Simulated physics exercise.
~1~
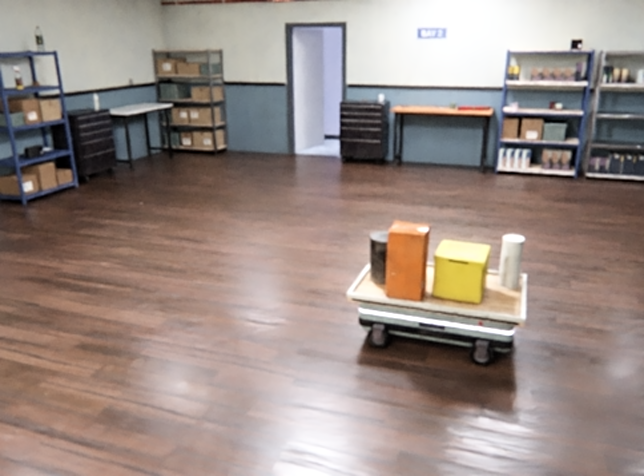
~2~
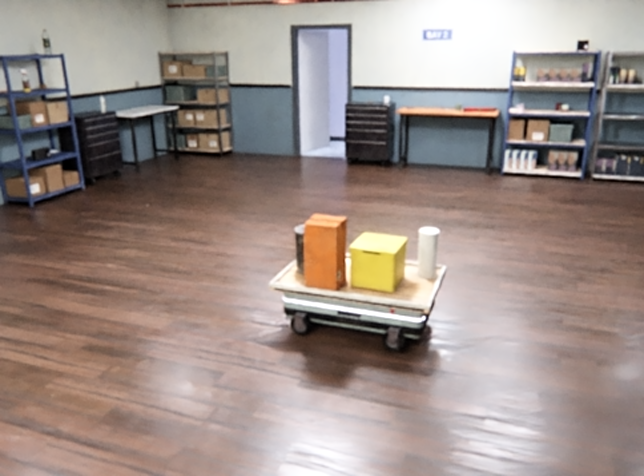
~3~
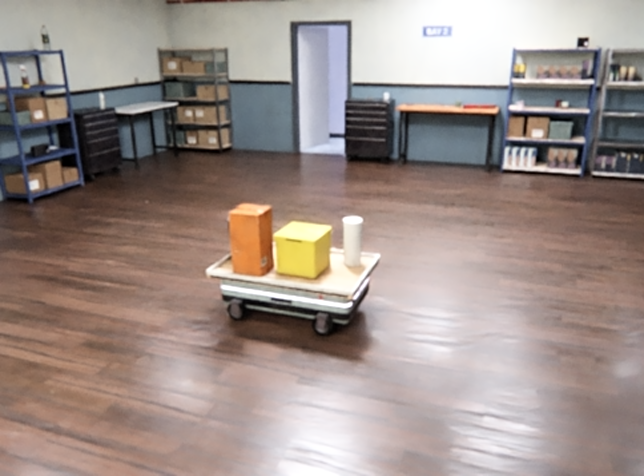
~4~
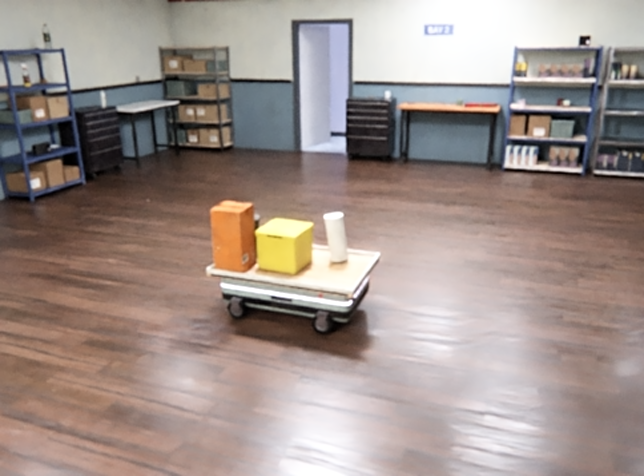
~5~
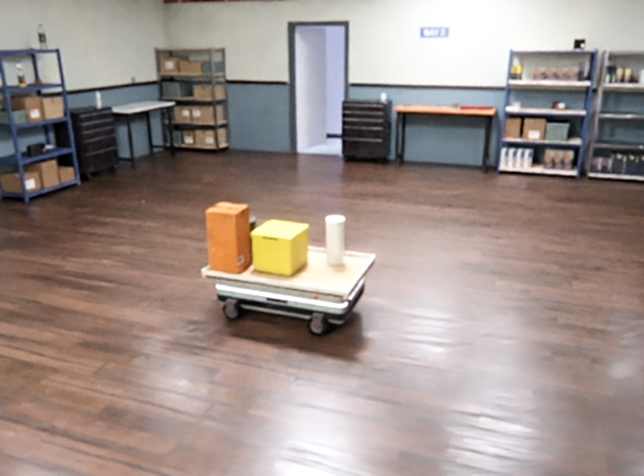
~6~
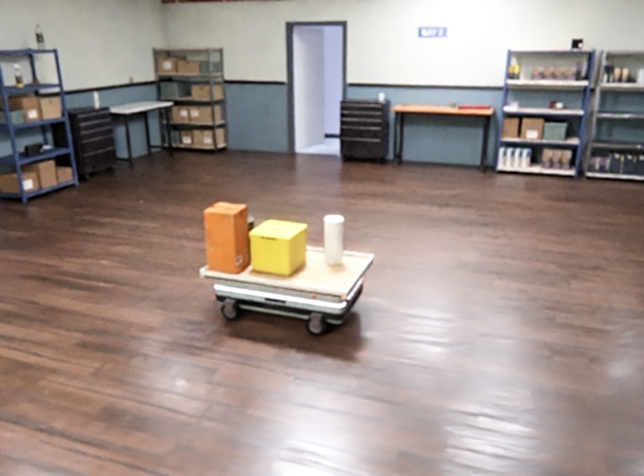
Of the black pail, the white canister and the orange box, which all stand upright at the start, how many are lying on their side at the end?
None of them are lying on their side. The pail, the canister and the orange box are all still standing on the cart when it has stopped.
